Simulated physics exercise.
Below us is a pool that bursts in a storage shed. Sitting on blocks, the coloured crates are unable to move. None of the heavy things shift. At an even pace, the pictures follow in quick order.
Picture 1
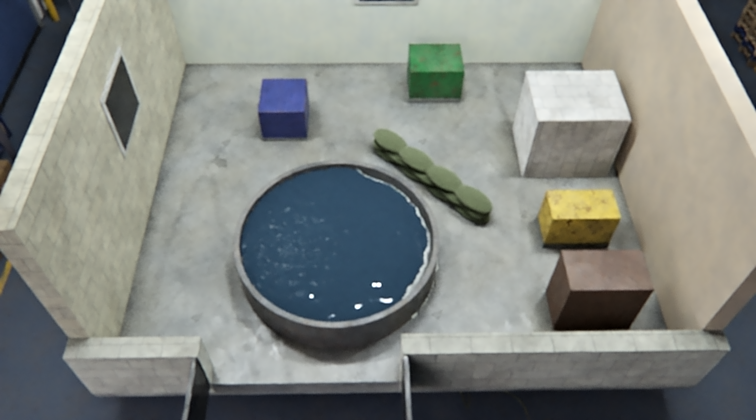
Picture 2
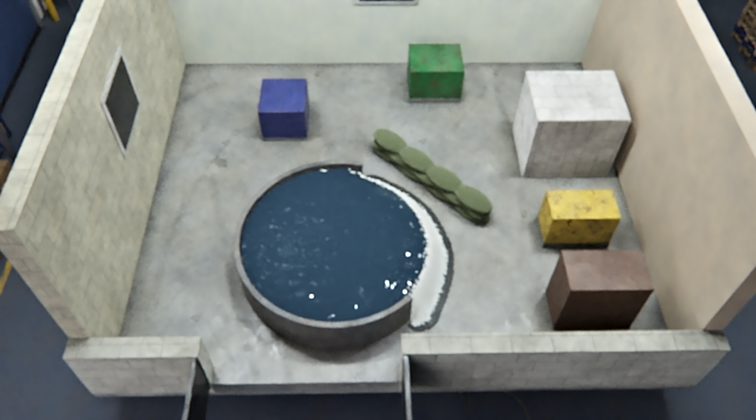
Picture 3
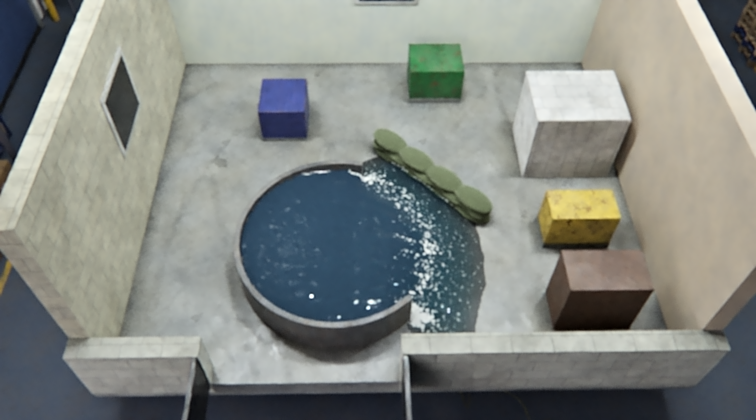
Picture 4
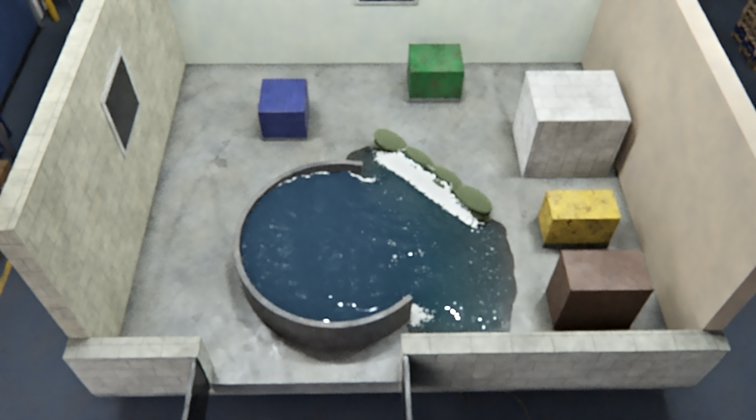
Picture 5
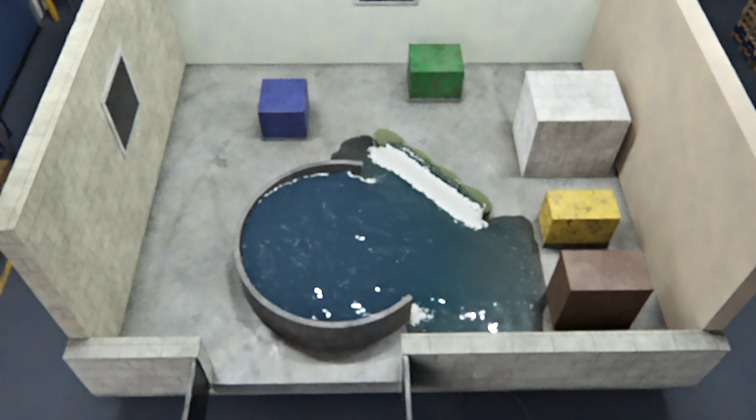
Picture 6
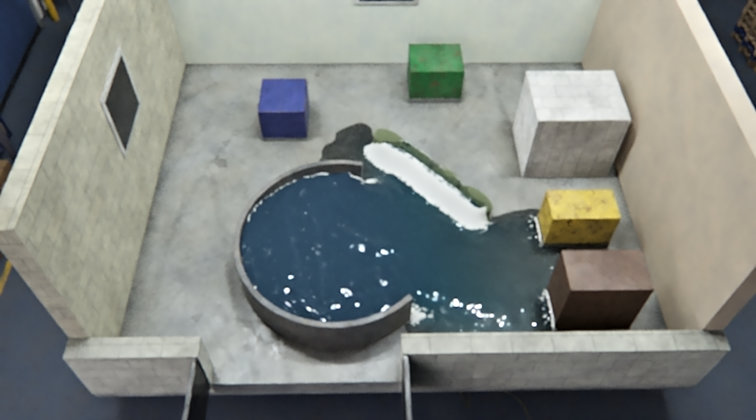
In a storage shed seen from above, a round pool burst open on its right side, and water poured across the floor, foamed white against a low green hedge, and spread to the yellow and brown crates.
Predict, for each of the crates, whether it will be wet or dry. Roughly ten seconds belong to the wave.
The blue crate is flooded; the yellow crate is flooded; the green crate is flooded.
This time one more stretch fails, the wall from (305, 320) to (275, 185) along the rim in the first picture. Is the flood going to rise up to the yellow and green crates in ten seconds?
As I see it, yellow stays clear and green is doused.
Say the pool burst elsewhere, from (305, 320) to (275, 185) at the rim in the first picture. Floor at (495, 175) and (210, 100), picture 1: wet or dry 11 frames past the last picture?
I'd expect the first point to stay dry and the second point to be reached.
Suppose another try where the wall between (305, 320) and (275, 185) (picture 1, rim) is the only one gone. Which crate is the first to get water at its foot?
That would be the crate marked blue.
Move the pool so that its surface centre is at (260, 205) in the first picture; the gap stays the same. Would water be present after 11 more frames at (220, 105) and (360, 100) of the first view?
The first is not reached, and then the second is wetted.
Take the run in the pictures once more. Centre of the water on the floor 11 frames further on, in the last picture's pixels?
It is around (427, 252).
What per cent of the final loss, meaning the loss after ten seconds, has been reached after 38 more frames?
Approximately 50 in a hundred, I think.
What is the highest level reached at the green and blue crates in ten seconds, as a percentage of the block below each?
In order: 130% and 250%.
A moment on, water covers 25 % of the floor; the blue crate water round its plinth, the yellow crate water round its plinth, the green crate not reached.
Next, water covers 40 % of the floor; the blue crate water round its plinth, the yellow crate water round its plinth, the green crate not reached.
Then, water covers 60 % of the floor; the blue crate water round its plinth, the yellow crate water round its plinth, the green crate water round its plinth.
Later, water covers 85 % of the floor; the blue crate water round its plinth, the yellow crate water round its plinth, the green crate water round its plinth.
In the end, water covers 95 % of the floor; the blue crate was topped, the yellow crate was topped, the green crate was topped.
